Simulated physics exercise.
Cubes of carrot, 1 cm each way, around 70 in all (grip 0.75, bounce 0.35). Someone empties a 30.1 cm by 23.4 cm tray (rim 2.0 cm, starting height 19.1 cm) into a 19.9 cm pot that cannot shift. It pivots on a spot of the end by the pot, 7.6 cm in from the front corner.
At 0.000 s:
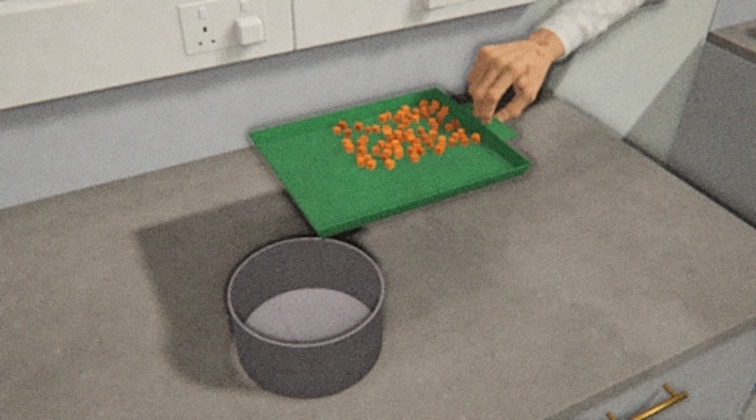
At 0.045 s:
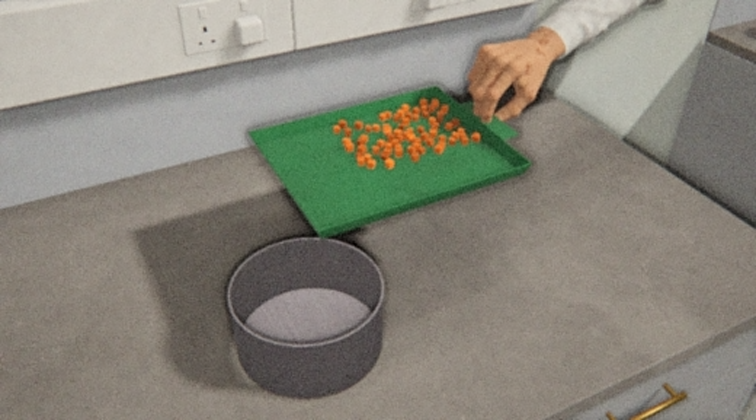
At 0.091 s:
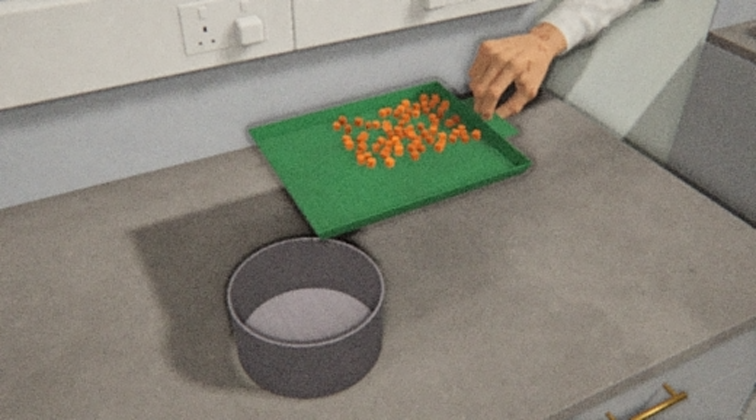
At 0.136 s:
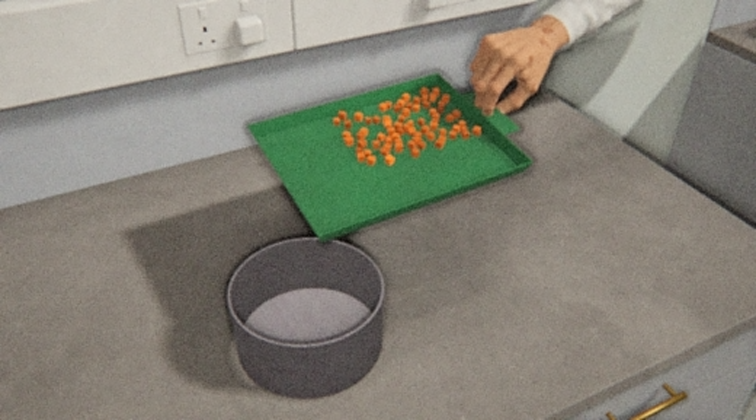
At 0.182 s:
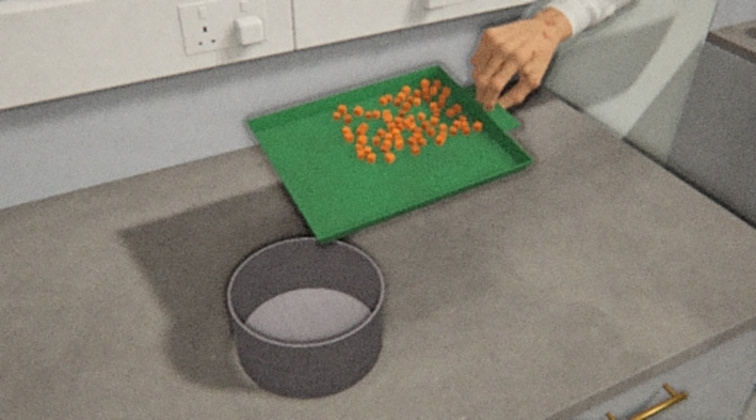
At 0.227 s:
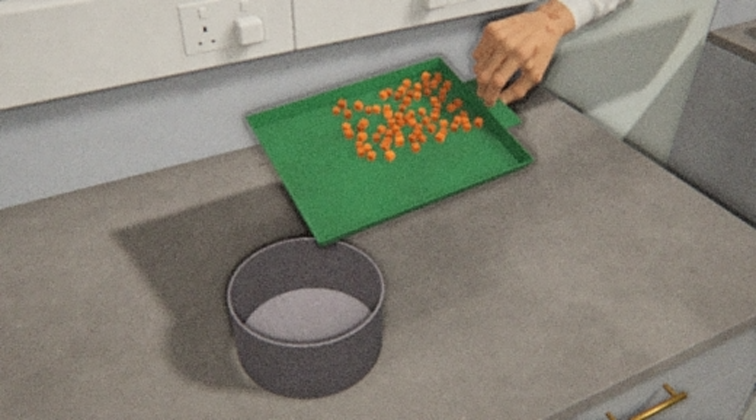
At the start, a hand holds the far right end of a green tray scattered with small orange carrot cubes, above a grey counter beside a dark round pot. The hand then slowly raises that end, tilting the tray slightly toward the pot, while the cubes keep their places on it.
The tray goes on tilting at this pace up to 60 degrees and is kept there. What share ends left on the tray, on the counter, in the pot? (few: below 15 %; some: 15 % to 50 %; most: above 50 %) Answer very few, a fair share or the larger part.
Left on the tray: A fair share; on the counter: A fair share; in the pot: A fair share.
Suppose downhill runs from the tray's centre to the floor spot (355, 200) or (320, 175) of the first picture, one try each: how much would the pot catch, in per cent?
About 75 and 10 per cent.
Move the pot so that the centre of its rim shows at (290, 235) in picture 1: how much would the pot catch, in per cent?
About 0 per cent.
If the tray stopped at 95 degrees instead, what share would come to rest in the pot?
Then about 60 per cent.
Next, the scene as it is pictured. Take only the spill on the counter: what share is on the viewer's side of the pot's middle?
About 100 per cent.
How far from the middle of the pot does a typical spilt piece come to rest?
About 20 cm.
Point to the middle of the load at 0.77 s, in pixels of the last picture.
Near (418, 161).
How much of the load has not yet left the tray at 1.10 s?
About 35 per cent.
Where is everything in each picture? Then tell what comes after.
Tray tilt 0 degrees, front corners at (321, 225) and (524, 162); middle of the pieces at (406, 136); pot at (307, 287), in the first picture.
Tray tilt 1 degrees, front corners at (321, 225) and (525, 162); middle of the pieces at (406, 135), in the second picture.
Tray tilt 2 degrees, front corners at (321, 227) and (525, 161); middle of the pieces at (406, 132), in the third picture.
Tray tilt 5 degrees, front corners at (322, 230) and (525, 160), lowest corner left front; middle of the pieces at (406, 128), in the fourth picture.
Tray tilt 9 degrees, front corners at (322, 233) and (526, 159), lowest corner left front; middle of the pieces at (407, 123), in the fifth picture.
Tray tilt 12 degrees, front corners at (322, 236) and (526, 158), lowest corner left front; middle of the pieces at (407, 119); pot at (307, 287). Its pace works out near 70 degrees a second, in the sixth picture.
Then, at 0.55 s, tilt 35 degrees; the tray holds 100 %, the pot 0 %.
After 0.77 s, tilt 51 degrees; the tray holds 100 %, the pot 0 %.
After 1.10 s, tilt 60 degrees; the tray holds 35 %, the pot 30 %.
At rest (2.4 s), tray 25 %, counter 35 %, pot 40 %.
